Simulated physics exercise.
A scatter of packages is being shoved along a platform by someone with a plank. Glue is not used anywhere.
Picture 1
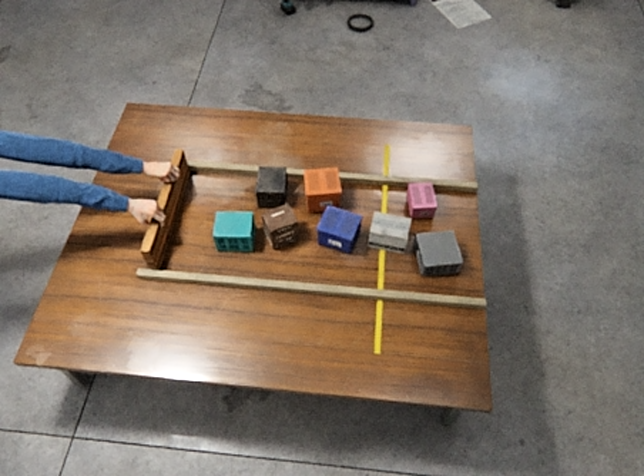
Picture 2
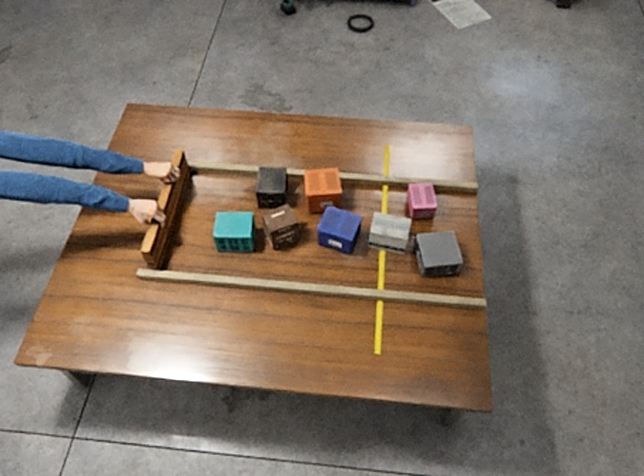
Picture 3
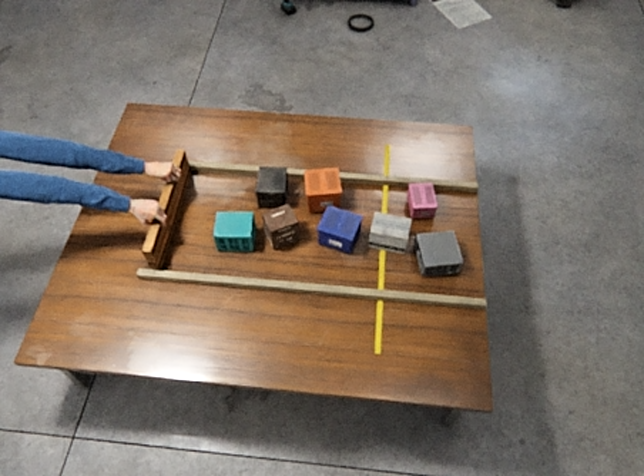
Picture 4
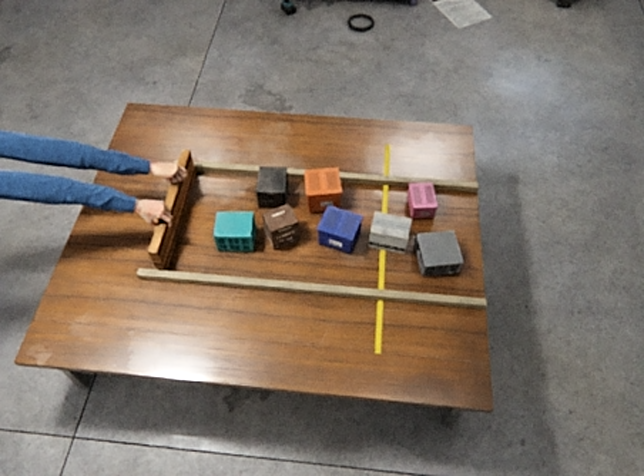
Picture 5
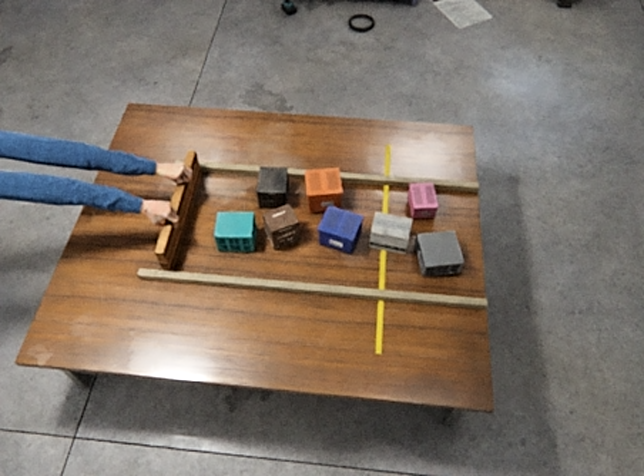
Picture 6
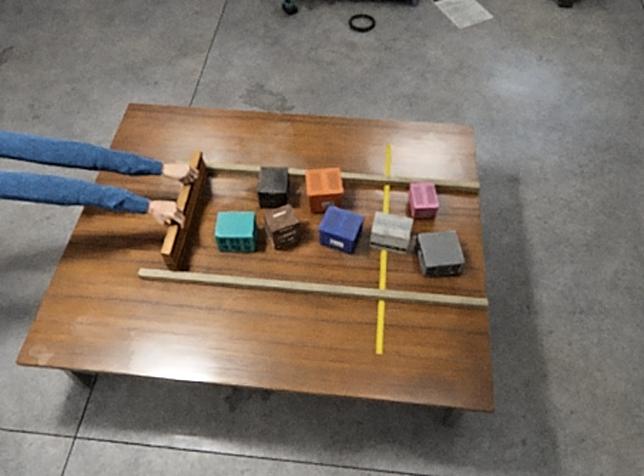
Two hands held a wooden plank at the left of a brown table and slid it slightly to the right, toward a scatter of colorful boxes that stayed practically still between two rails.
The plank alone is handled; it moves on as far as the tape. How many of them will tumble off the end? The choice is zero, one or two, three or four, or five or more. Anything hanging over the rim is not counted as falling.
The ones going over the edge come to a single one or a pair, I'd say.
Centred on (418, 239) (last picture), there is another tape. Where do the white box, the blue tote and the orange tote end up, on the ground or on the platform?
White box goes down, blue tote goes down, orange tote stays put.
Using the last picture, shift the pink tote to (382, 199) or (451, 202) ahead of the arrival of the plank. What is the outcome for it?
The pink tote does not fall; survives.
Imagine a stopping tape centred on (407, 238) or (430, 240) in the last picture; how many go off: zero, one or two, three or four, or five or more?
First tape: 3 or 4; second tape: Three to four.
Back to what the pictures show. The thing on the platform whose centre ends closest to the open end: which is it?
Foremost, the grey crate.
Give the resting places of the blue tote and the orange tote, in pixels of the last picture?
Final centres, first then second: (465, 226), (433, 201).
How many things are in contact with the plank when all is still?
The count in contact is 2.
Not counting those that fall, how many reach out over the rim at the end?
The tally is 2.
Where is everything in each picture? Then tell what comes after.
Grey crate (437, 253); pink tote (421, 201); white box (389, 233); plank (168, 208); tape (383, 236), in the first frame.
Pink tote (421, 201); plank (168, 208), in the second frame.
White box (390, 233); brown box (281, 227), in the third frame.
Grey crate (438, 253); orange tote (323, 191), in the fourth frame.
Pink tote (422, 201); blue tote (340, 231), in the fifth frame.
Grey crate (439, 253); pink tote (423, 201); white box (391, 233); plank (186, 210); tape (385, 236), in the sixth frame.
Soon after, none off yet; grey crate at rest near (439, 253); pink tote at rest near (423, 201); white box at rest near (391, 233).
Then, none off yet; grey crate moved a little near (455, 256); pink tote at rest near (423, 201); white box moved about its own width near (418, 230).
Further on, none off yet; grey crate moved about its own width near (472, 259); pink tote moving near (426, 201); white box moved well along near (465, 220).
At rest, the number that fall off is one or two; fallen, white box.
